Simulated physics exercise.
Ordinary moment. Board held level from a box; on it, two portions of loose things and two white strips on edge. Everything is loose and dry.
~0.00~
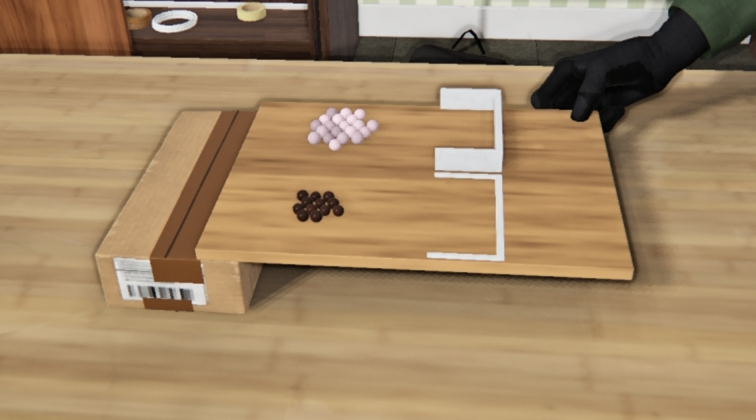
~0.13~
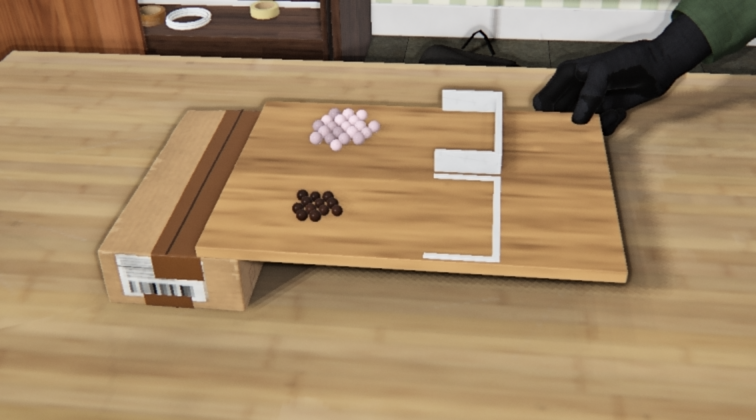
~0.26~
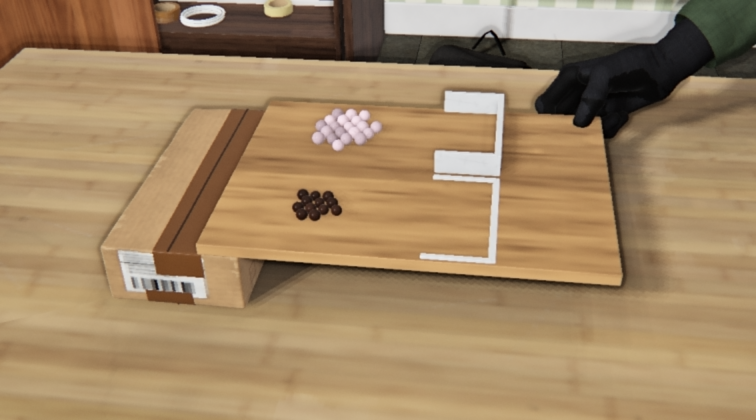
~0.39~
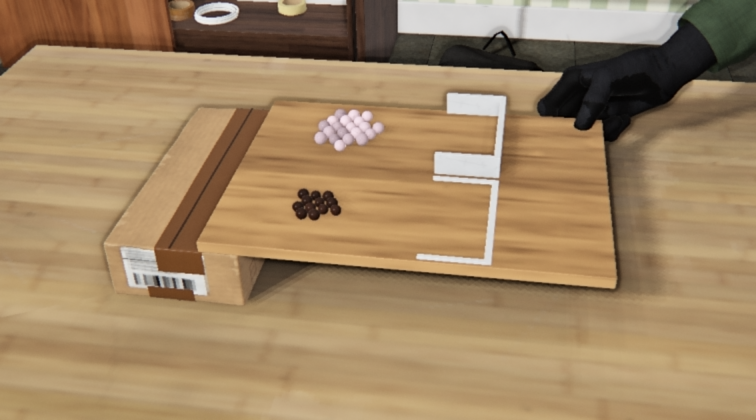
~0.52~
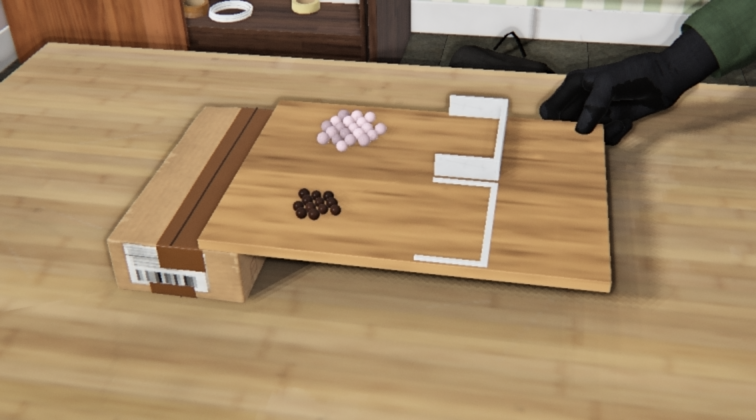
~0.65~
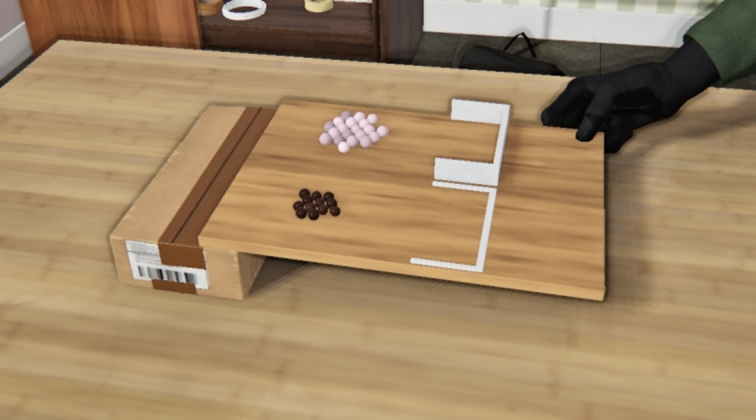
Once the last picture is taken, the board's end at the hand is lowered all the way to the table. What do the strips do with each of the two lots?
Outcome: I think the nearer lot will pass beyond its barrier; I think the farther lot will be restrained by its barrier.
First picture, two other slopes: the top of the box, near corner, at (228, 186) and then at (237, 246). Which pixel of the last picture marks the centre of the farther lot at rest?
(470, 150), then (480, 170).
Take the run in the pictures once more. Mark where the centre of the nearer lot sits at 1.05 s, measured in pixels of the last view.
The centre sits around (340, 217).
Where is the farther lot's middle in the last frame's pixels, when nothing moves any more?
Its centre settles around (480, 175).
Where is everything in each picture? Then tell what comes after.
The first frame shows held end of the board (619, 267), level; box (211, 201), low, a small part of the board's length; nearer lot (312, 210), a few chocolate balls; farther lot (345, 126), a few sugar pearls; nearer bar (500, 215), much lower than a piece; farther bar (498, 129), taller than the pieces.
The second frame shows held end of the board (614, 270), level; farther lot (347, 127).
The third frame shows held end of the board (609, 272), level; nearer lot (311, 209).
The fourth frame shows held end of the board (604, 275), level; farther lot (351, 128).
The fifth frame shows held end of the board (599, 279), level; nearer lot (311, 208).
The sixth frame shows held end of the board (592, 287), down by 1°; box (226, 192); nearer lot (311, 208), not moving; farther lot (356, 130), not moving; nearer bar (487, 227); farther bar (501, 143).
By 1.05 s, board sloping at 8°; nearer lot on its way down; farther lot on its way down.
By 1.41 s, board resting at 11°; nearer lot about a tenth past its bar; farther lot has reached its bar.
By 1.71 s, board resting at 11°; nearer lot every one past its bar; farther lot has reached its bar.
When it is over (2.9 s), board resting at 11°; nearer lot every one past its bar; farther lot gathered behind its bar.
